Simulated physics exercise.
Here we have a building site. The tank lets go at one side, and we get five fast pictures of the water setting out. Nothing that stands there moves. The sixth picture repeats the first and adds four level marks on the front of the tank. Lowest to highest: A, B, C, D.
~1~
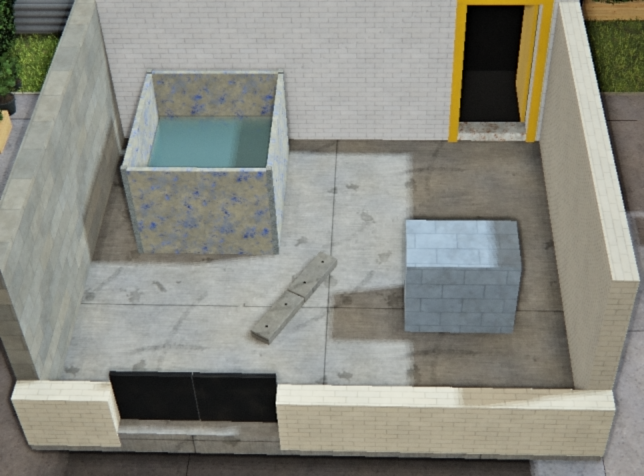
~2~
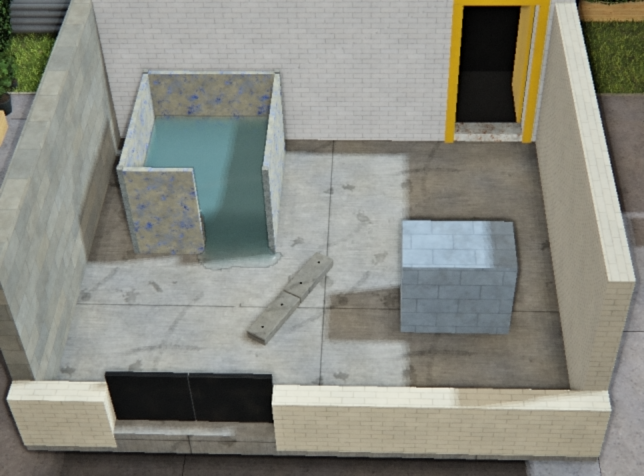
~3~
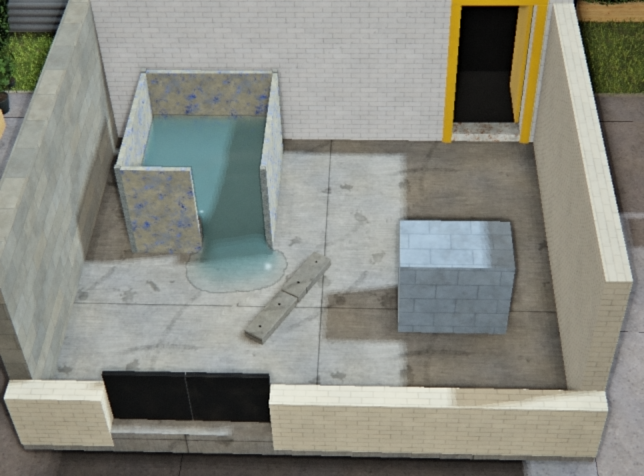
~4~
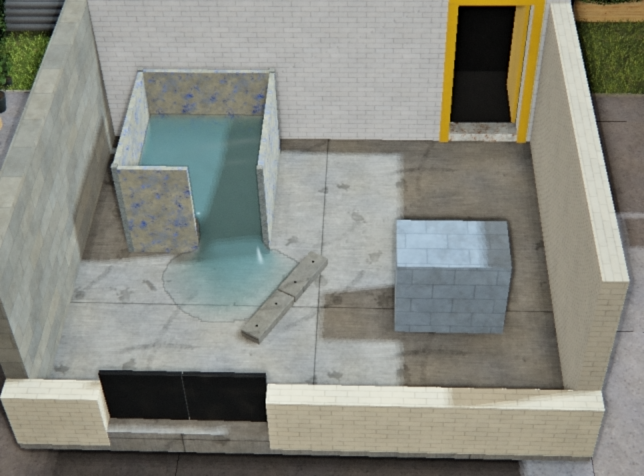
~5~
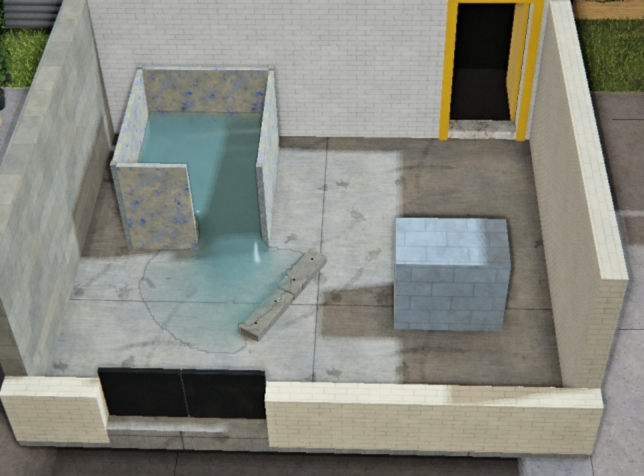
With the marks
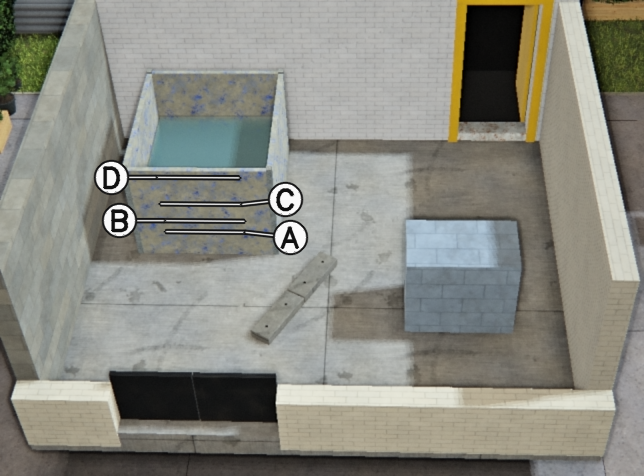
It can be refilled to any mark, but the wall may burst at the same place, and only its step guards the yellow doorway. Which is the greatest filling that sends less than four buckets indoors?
C.
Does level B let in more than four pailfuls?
No, that is safe.
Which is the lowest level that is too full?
That would be D.
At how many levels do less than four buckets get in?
Three of them.
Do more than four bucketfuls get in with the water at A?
No, that is safe.
On the marked copy, A at (205, 231); B at (203, 221); C at (201, 204); D at (197, 177); from the bottom up A, B, C, D.
With A, nothing gets over.
With B, nothing gets over.
With C, a bucket or two gets in.
With D, some 20 bucketfuls get in.
